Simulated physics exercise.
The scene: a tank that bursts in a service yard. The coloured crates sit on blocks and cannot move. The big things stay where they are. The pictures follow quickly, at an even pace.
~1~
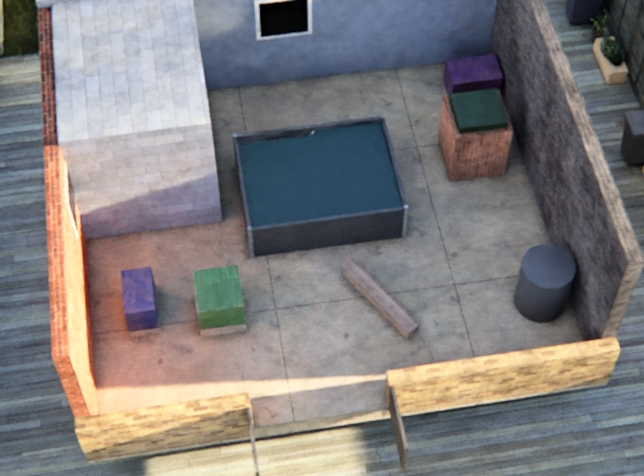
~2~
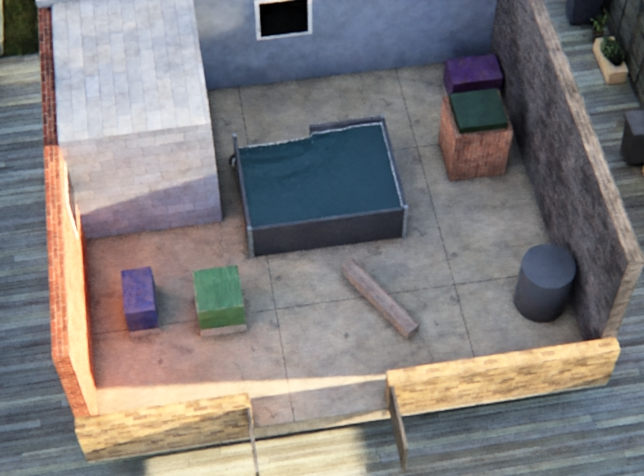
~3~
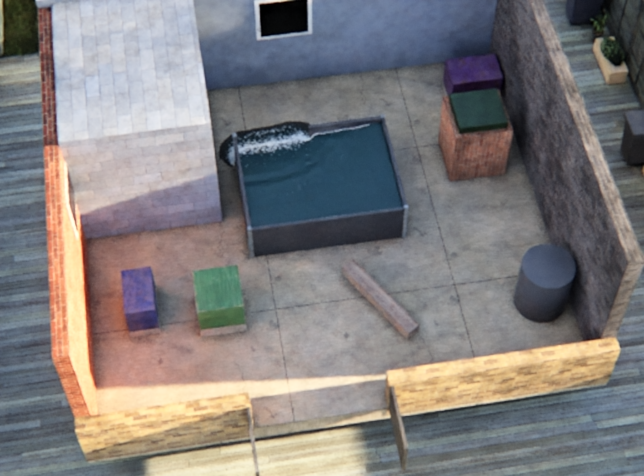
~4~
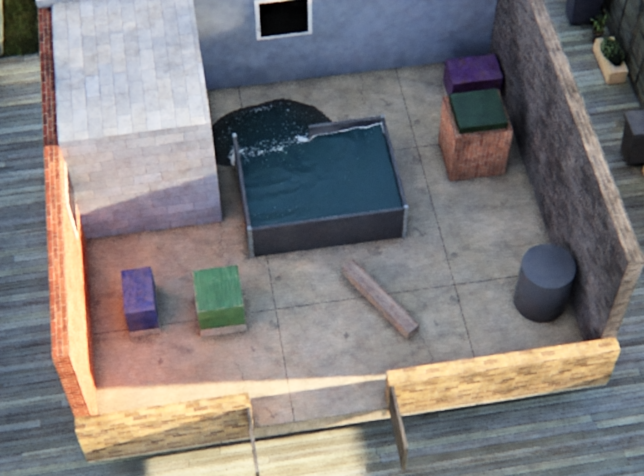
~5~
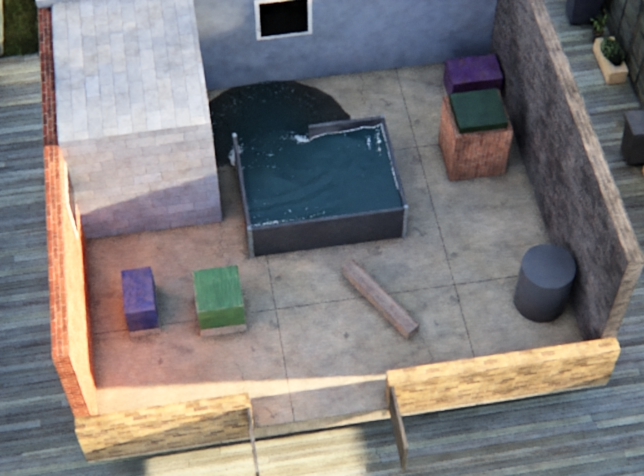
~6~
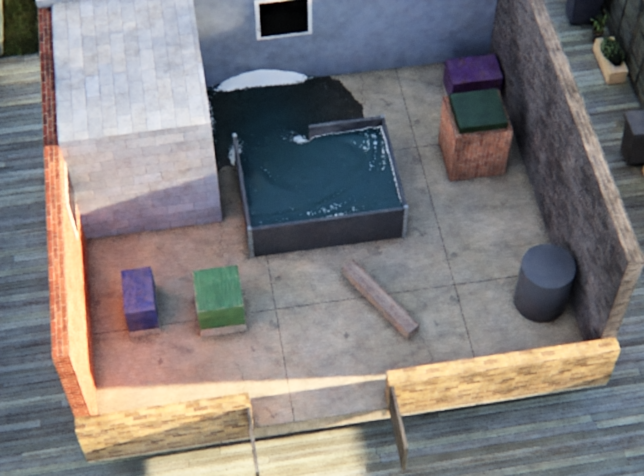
The video shows a walled yard with a dark tank of still water, purple and green boxes and a grey cylinder, before water pours through a gap on the tank's far side and spreads across the paving behind it.
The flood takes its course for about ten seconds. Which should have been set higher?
The green crate escapes dry; the purple crate is wetted; the blue crate escapes dry.
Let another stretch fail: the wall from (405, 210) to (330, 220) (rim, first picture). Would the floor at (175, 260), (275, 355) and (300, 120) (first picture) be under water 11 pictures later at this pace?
One after the other: Clear, awash, not flooded.
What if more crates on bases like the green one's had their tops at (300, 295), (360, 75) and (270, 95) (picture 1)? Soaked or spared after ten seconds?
As listed: Stays dry, takes water, gets wet.
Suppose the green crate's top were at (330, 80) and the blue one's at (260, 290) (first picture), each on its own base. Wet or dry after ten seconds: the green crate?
My reading: Green crate is topped.
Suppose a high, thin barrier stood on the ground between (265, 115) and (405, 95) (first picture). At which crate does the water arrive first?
The crate marked purple.
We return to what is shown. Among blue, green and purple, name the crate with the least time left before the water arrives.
I say the crate marked purple.
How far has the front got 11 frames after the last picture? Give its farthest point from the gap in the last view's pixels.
Near (488, 62).
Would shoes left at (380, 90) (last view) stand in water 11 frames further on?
At that place: Flooded.
A moment on, water covers 10 % of the floor; the green crate not reached, the purple crate not reached, the blue crate not reached.
Next, water covers 20 % of the floor; the green crate not reached, the purple crate water round its plinth, the blue crate not reached.
Then, water covers 35 % of the floor; the green crate water round its plinth, the purple crate water round its plinth, the blue crate not reached.
Later, water covers 65 % of the floor; the green crate water round its plinth, the purple crate water round its plinth, the blue crate water round its plinth.
In the end, water covers 90 % of the floor; the green crate stayed above the water, the purple crate was topped, the blue crate stayed above the water.
